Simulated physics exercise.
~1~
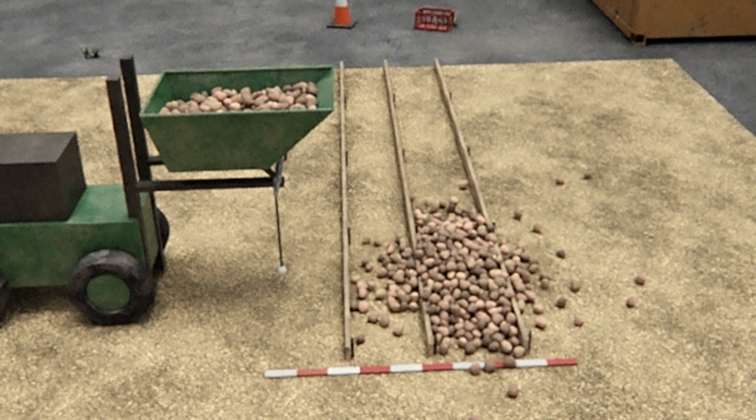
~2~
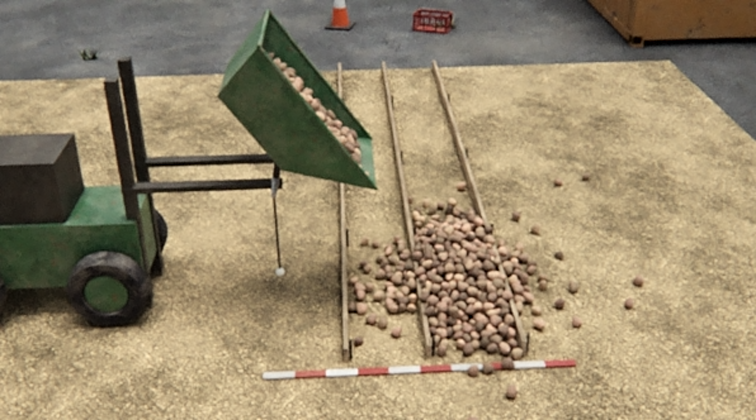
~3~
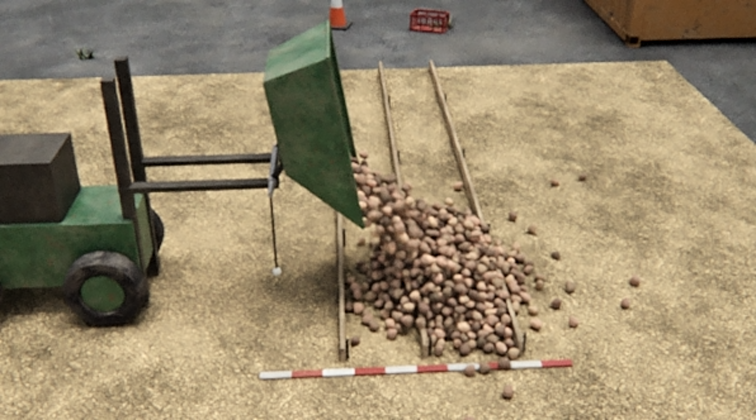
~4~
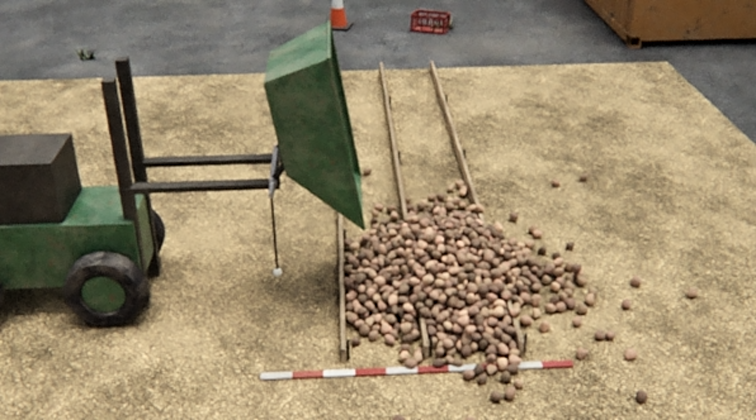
A green forklift tilting its raised skip steeply to the right, pouring brown cobbles onto an existing heap spread across wooden planks.
